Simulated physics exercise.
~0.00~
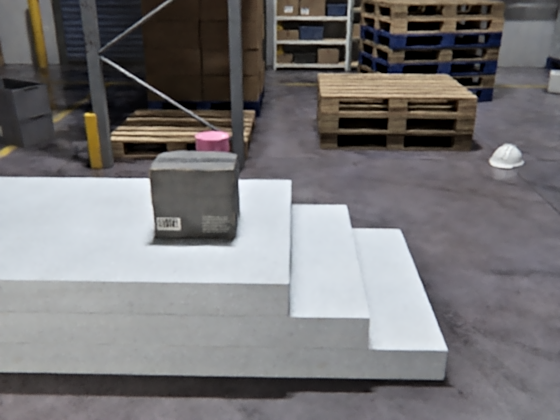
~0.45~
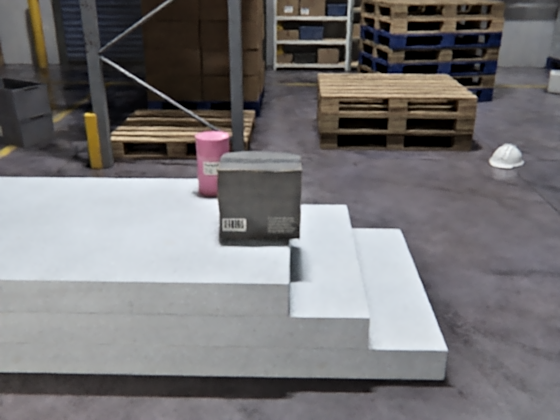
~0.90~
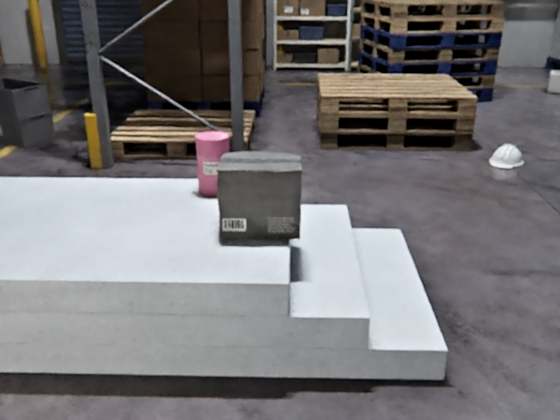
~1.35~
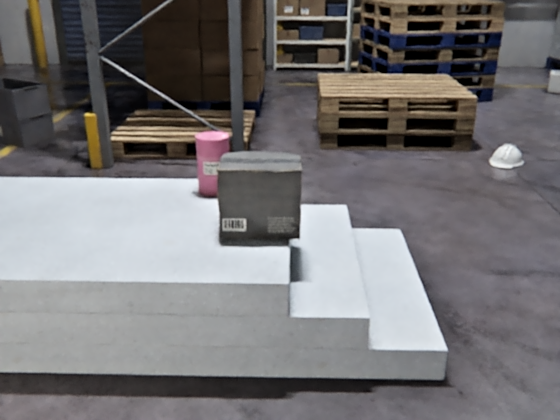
The grey box slides right along the landing and stops upright at its edge.
